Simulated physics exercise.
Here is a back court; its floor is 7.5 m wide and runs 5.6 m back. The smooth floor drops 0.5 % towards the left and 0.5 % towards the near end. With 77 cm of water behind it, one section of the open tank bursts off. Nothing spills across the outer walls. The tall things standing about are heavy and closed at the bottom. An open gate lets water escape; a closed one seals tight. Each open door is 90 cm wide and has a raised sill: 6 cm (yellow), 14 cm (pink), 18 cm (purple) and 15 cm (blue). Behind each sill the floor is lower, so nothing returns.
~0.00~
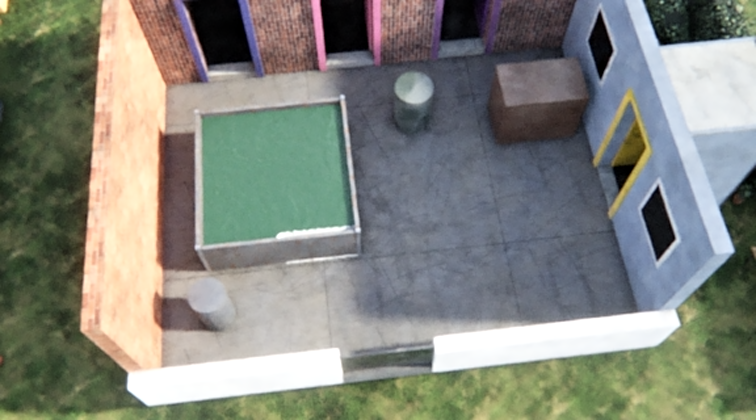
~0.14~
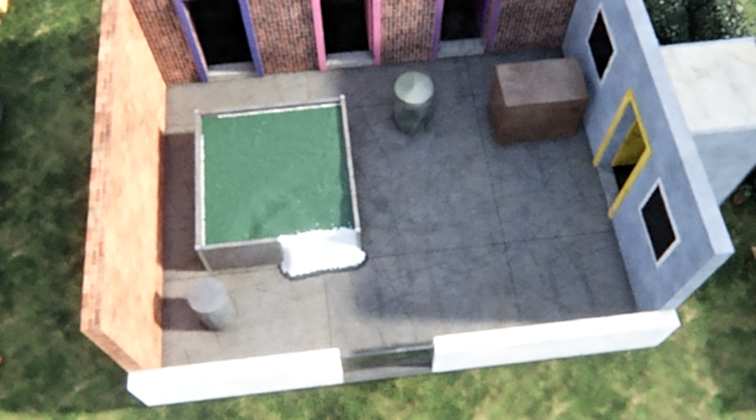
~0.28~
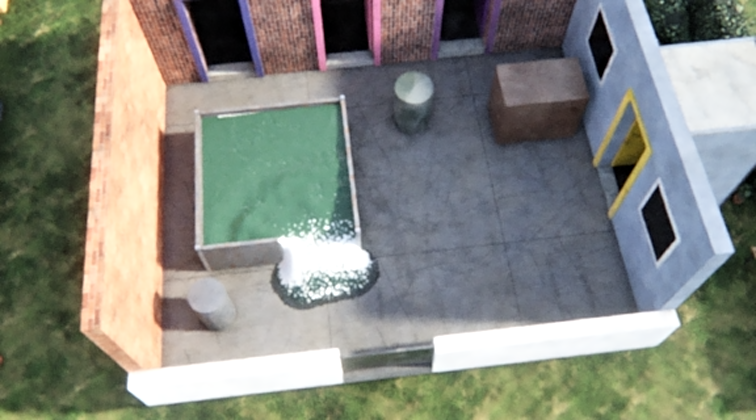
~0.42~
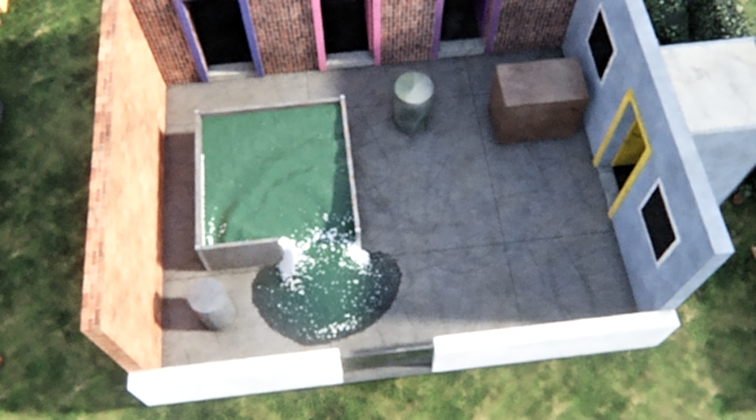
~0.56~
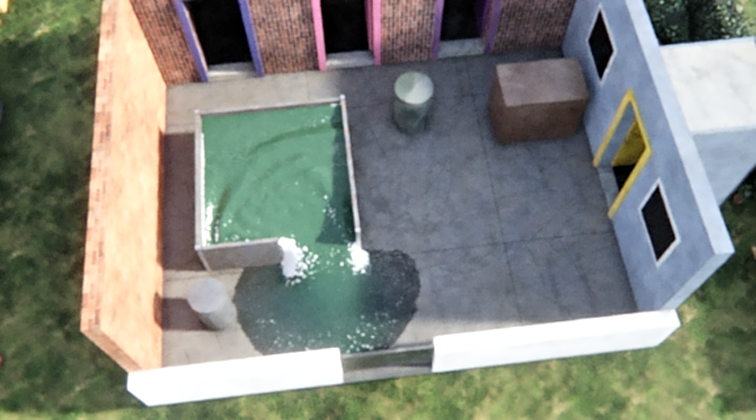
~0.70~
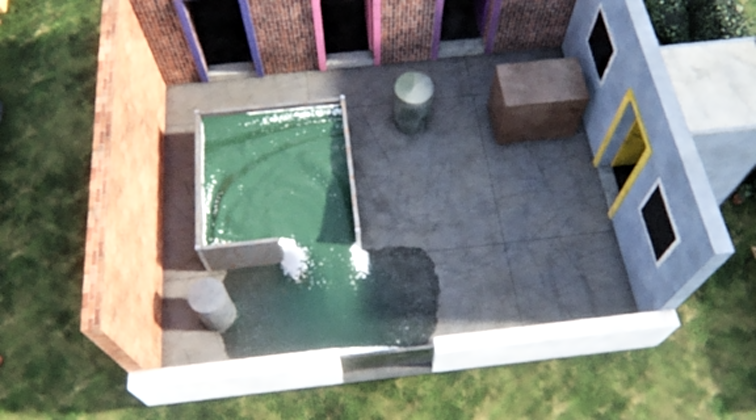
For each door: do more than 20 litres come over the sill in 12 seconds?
Within that time: At the yellow door it goes over the limit; at the pink door it keeps below the limit; at the purple door it stays under the limit; at the blue door it does not reach the limit.
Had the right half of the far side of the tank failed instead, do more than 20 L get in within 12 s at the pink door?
Against that limit: Pink past it.
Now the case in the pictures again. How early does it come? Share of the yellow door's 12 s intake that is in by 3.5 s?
About 5 per cent.
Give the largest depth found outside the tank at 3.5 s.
Up to some 36 cm.
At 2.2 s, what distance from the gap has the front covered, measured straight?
Roughly 5.2 m.
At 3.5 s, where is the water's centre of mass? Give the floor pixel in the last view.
Around (332, 248).
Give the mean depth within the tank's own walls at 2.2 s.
About 46 cm.
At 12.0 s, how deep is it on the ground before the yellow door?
About 12.5 cm.
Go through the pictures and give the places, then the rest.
Still water, 77 cm deep, in the open tank at (275, 172), in the first frame.
Water pours out at (320, 249) and has run 0.7 m, to (362, 262); typically 6 cm deep outside, 77 cm at the open tank's back, in the second frame.
The front is at (371, 278), 0.9 m from the gap at (320, 250); 1.0 m2 of floor is under water; 77 cm left at the back of the open tank, in the third frame.
The front is at (305, 340), 1.4 m from the gap at (320, 250); 2.4 m2 of floor is under water; 77 cm left at the back of the open tank, in the fourth frame.
The front is at a hidden place, 1.9 m from the gap at (320, 250); 4.0 m2 of floor is under water; 76 cm left at the back of the open tank, in the fifth frame.
Water pours out at (320, 250) and has run 2.2 m, to a hidden place; typically 6 cm deep outside, 70 cm at the open tank's back, in the sixth frame.
After 1.4 s water covers 20 % of the floor and is deepest (52 cm) near (337, 351); yellow door not reached, pink door not reached, purple door not reached, blue door not reached.
After 2.2 s water covers 35 % of the floor and is deepest (48 cm) near (337, 351); yellow door not reached, pink door not reached, purple door not reached, blue door not reached.
After 3.5 s water covers 55 % of the floor and is deepest (36 cm) near (162, 383); yellow door 14 cm at the sill, 7 L in, pink door not reached, purple door not reached, blue door not reached.
After 7.0 s water covers 95 % of the floor and is deepest (22 cm) near (173, 382); yellow door 14 cm at the sill, 80 L in, pink door 3 cm at the sill, 0 L in, purple door 3 cm at the sill, 0 L in, blue door 14 cm at the sill, 2 L in.
After 12.0 s water covers 100 % of the floor and is deepest (17 cm) near (162, 383); yellow door 12 cm at the sill, 181 L in, pink door 11 cm at the sill, 0 L in, purple door 13 cm at the sill, 0 L in, blue door 9 cm at the sill, 4 L in.
